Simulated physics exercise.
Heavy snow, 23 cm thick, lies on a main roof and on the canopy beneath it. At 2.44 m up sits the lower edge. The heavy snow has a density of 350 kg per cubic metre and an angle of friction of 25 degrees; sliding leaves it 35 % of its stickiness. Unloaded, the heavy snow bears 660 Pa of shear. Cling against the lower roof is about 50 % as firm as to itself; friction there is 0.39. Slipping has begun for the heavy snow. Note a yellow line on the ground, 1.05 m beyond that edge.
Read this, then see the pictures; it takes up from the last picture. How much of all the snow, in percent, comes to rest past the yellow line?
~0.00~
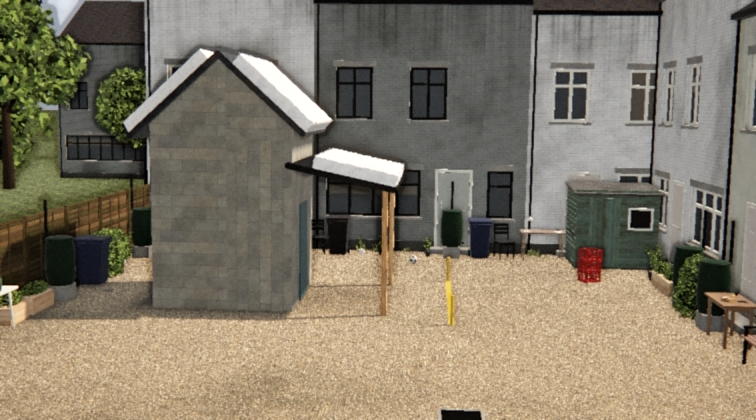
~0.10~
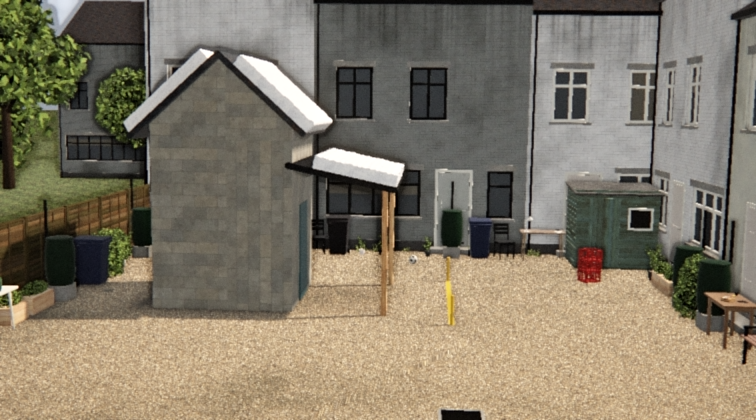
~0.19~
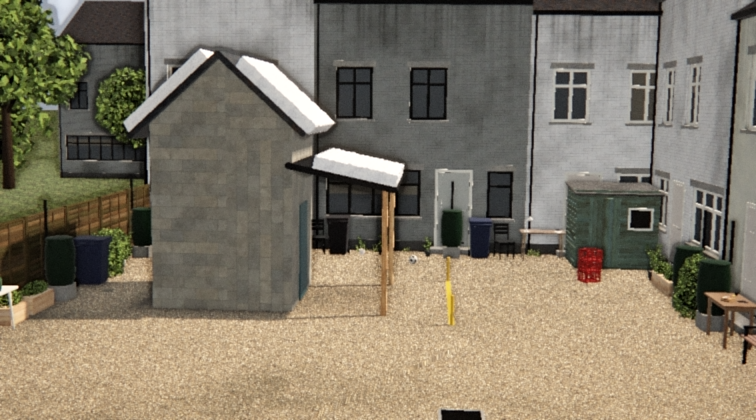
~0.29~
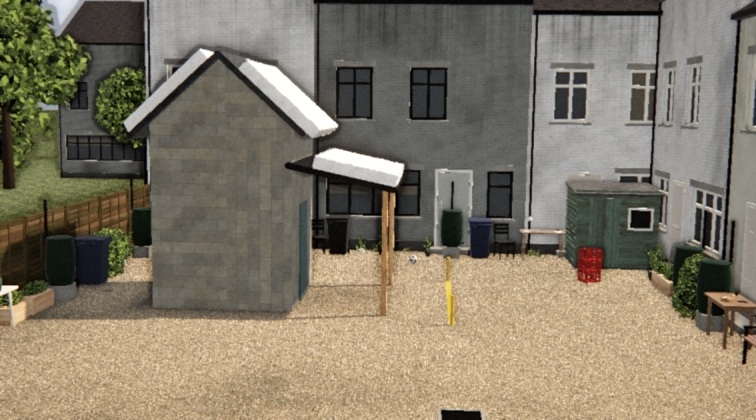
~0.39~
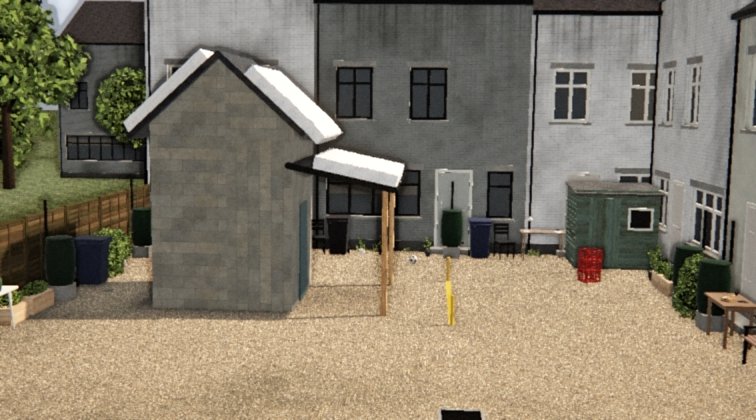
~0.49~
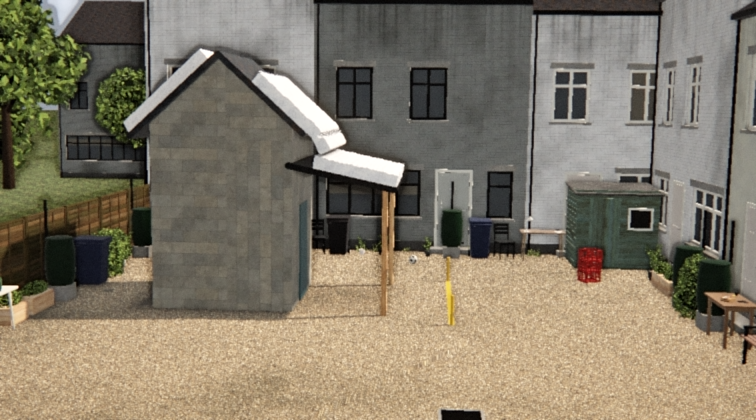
Close to 0 percent.
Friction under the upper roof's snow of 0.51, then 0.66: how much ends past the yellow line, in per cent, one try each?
It would be 0 % the first time and 0 % the second.
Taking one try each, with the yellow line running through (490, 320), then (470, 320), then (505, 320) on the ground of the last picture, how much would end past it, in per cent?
Respectively about 0 in a hundred, 0 in a hundred and 0 in a hundred.
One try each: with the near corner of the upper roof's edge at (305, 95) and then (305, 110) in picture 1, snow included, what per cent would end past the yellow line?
30 per cent, then 12 per cent.
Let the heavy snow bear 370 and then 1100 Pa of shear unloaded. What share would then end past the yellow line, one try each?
5 %, then 0 %.
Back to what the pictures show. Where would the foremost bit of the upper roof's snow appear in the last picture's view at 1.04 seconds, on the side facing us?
(381, 169), give or take.
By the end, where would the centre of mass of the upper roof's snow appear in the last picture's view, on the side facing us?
The spot is somewhere around (348, 156).
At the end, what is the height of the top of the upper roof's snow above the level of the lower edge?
I'd put it at around 0.8 m up.
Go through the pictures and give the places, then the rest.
Foremost bit of the heavy snow at (307, 127), in the first picture.
Foremost bit of the heavy snow at (308, 128), its middle shifted 1.9 cm, in the second picture.
Foremost bit of the heavy snow at (310, 130), its middle shifted 7.5 cm, 4 % of it past the upper edge, in one piece, in the third picture.
Foremost bit of the heavy snow at (313, 127), its middle shifted 17 cm, 9 % of it past the upper edge, in one piece, in the fourth picture.
Foremost bit of the heavy snow at (319, 133), its middle shifted 31 cm, 17 % of it past the upper edge, in one piece, in the fifth picture.
Foremost bit of the heavy snow at (325, 143), its middle shifted 49 cm, 27 % of it past the upper edge, cracking, in the sixth picture.
After 1.04 s, none is below the lower edge and 0 % is past the line.
After 1.69 s, none is below the lower edge and 0 % is past the line.
After 2.35 s, none is below the lower edge and 0 % is past the line.
After 3.00 s, none is below the lower edge and 0 % is past the line.
After 3.10 s, none is below the lower edge and 0 % is past the line.
